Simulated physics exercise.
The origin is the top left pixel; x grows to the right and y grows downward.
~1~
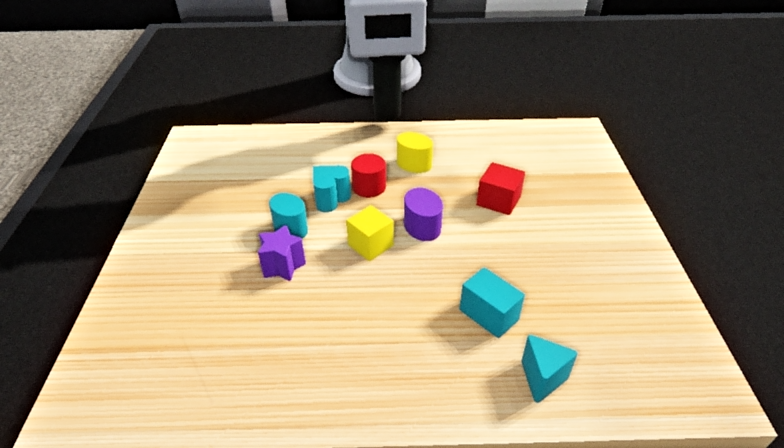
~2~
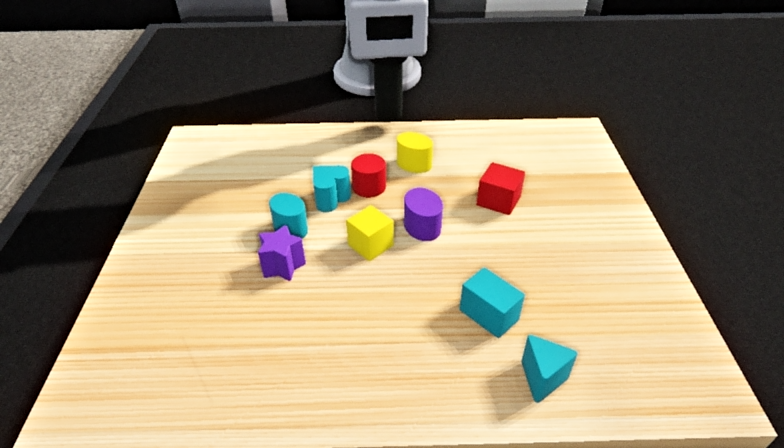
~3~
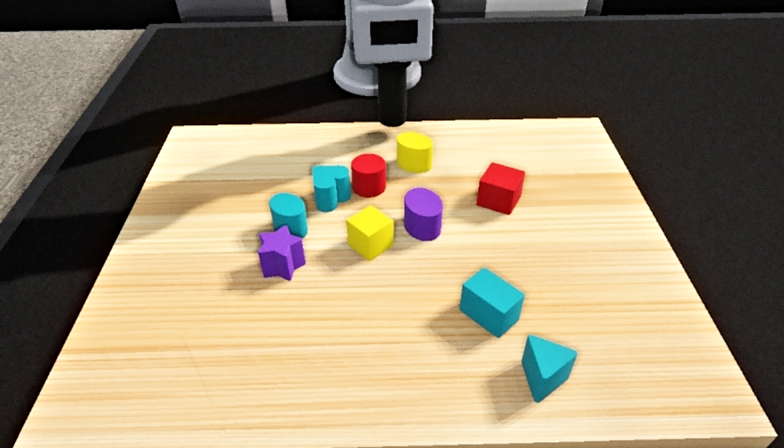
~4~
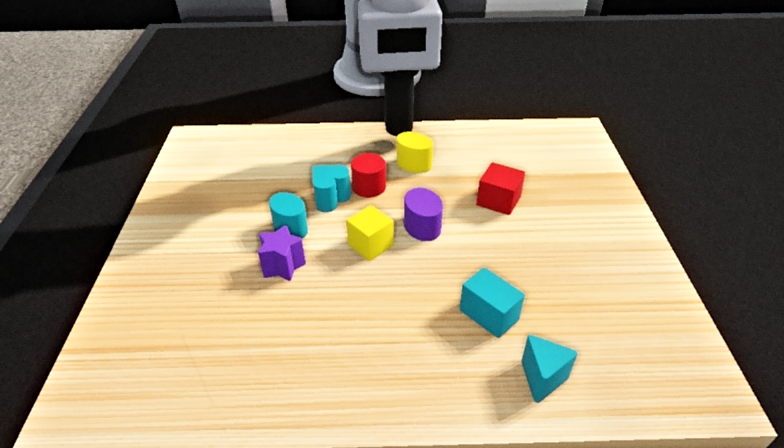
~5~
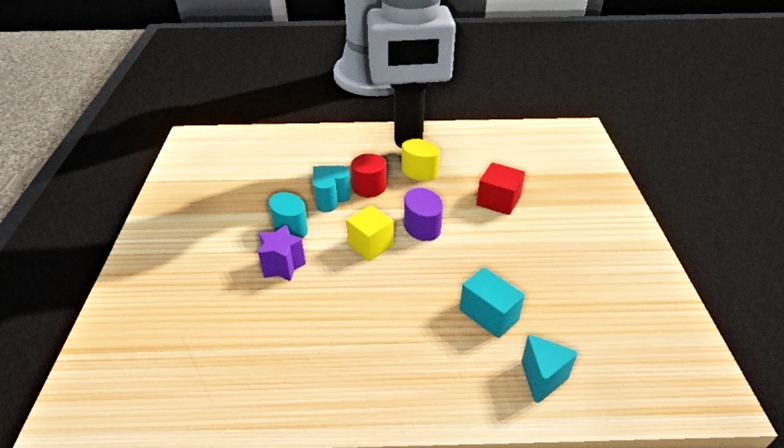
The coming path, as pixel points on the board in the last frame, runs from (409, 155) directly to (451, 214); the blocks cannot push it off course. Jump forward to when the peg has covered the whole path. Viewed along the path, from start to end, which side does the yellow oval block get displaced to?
My answer: Left.
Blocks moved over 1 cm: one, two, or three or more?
1 block.
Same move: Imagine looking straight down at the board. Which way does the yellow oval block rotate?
From above, counter-clockwise.
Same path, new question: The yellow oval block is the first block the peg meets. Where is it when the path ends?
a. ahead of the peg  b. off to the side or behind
a (ahead of the peg)
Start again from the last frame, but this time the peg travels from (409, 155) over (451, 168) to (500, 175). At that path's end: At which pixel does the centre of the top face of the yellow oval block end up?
I'd place it at (435, 159), taking the centre of its top.
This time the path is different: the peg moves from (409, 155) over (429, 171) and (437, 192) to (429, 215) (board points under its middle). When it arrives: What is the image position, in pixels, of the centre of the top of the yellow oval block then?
Its top face will be centred at roughly (459, 203).
On the path given first. One third of the way, peg at (422, 161); yellow oval block at (438, 166).
Two thirds of the way, peg at (436, 181); yellow oval block at (459, 184), turned 35° anticlockwise.
At the end, peg at (452, 202); yellow oval block at (483, 200), turned 75° anticlockwise; purple oval block not moved.
